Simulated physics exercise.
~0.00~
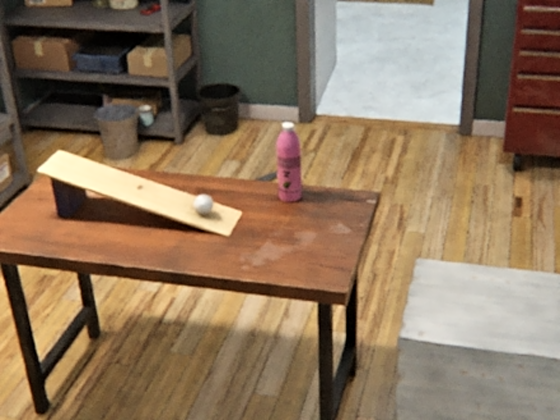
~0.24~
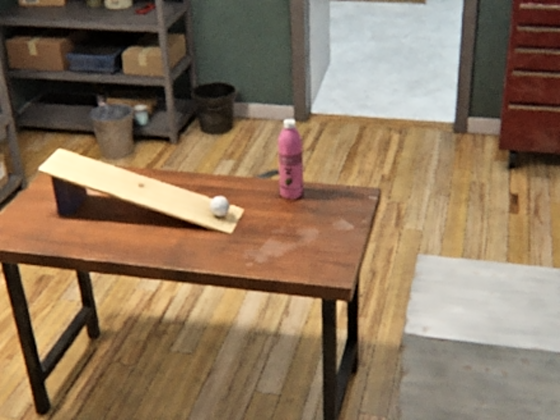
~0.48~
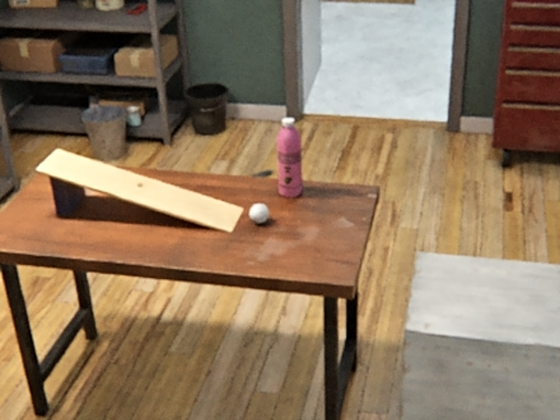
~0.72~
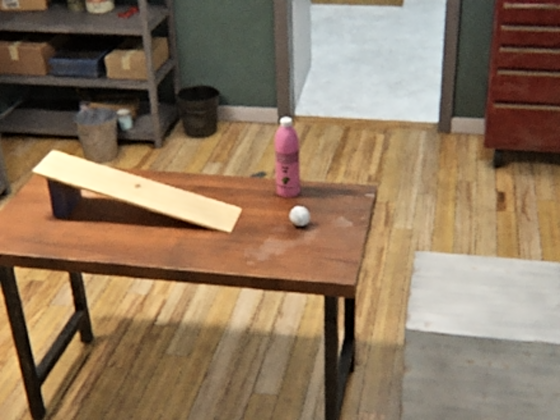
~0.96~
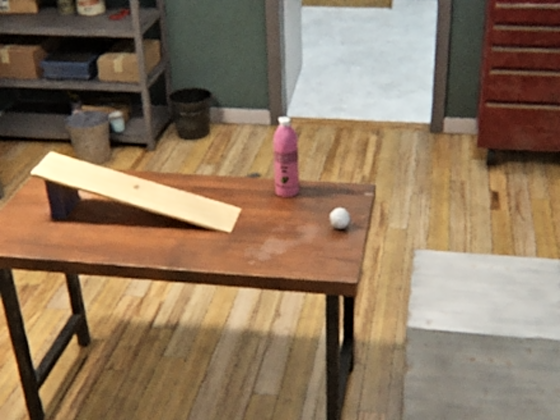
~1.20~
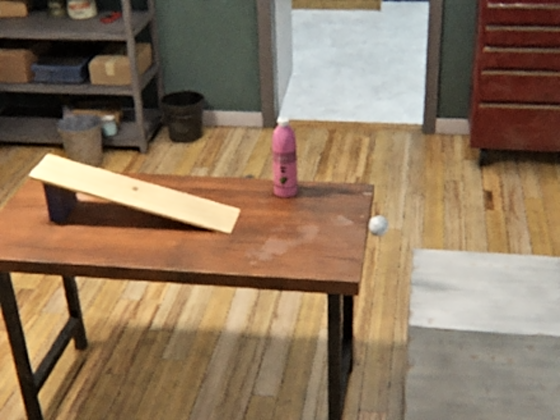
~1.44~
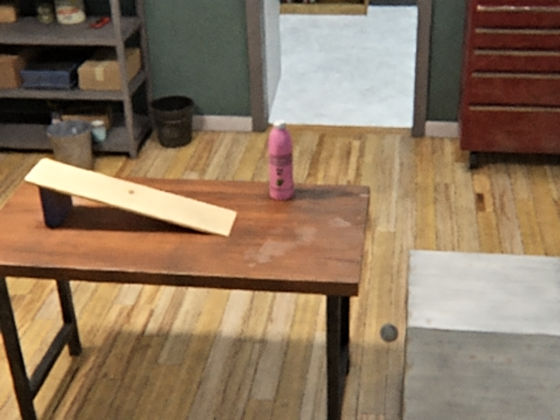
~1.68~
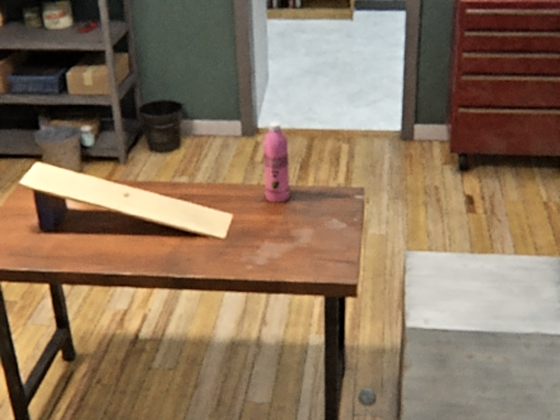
A small white ball rolled down a wooden ramp on a brown table, continued right past a pink bottle that stayed standing, then went off the table's right edge and dropped into the gap before the lower grey top.
